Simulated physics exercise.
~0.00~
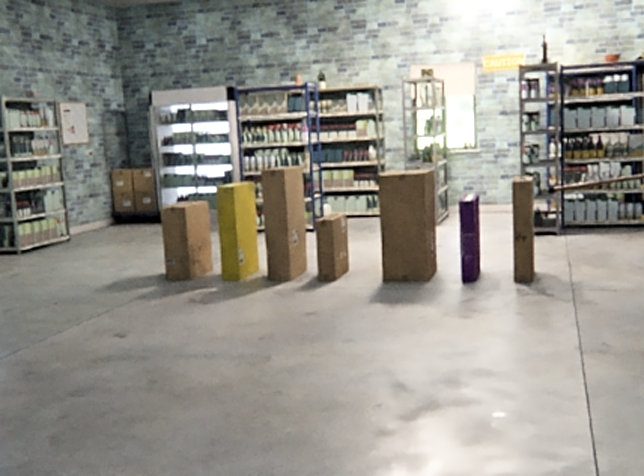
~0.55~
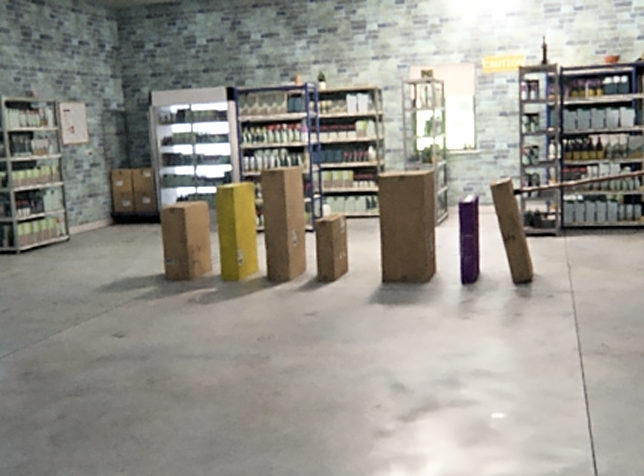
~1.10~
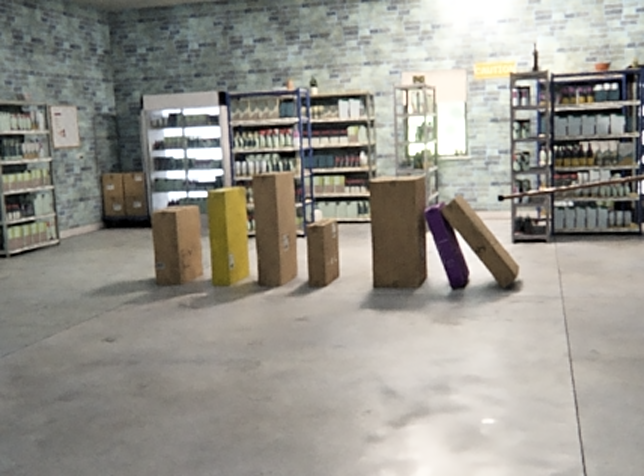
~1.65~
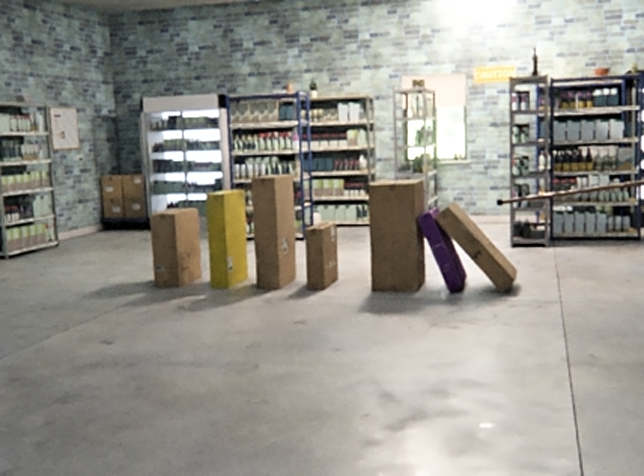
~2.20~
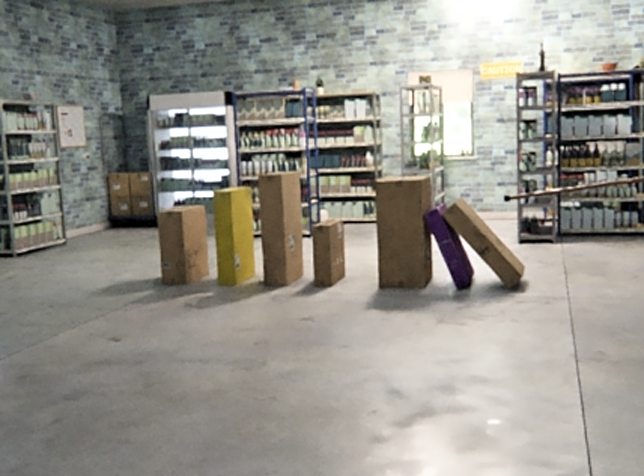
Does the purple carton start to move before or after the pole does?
The purple carton starts to move after the pole does. It is still upright when the pole has already moved left and the rightmost carton is leaning.
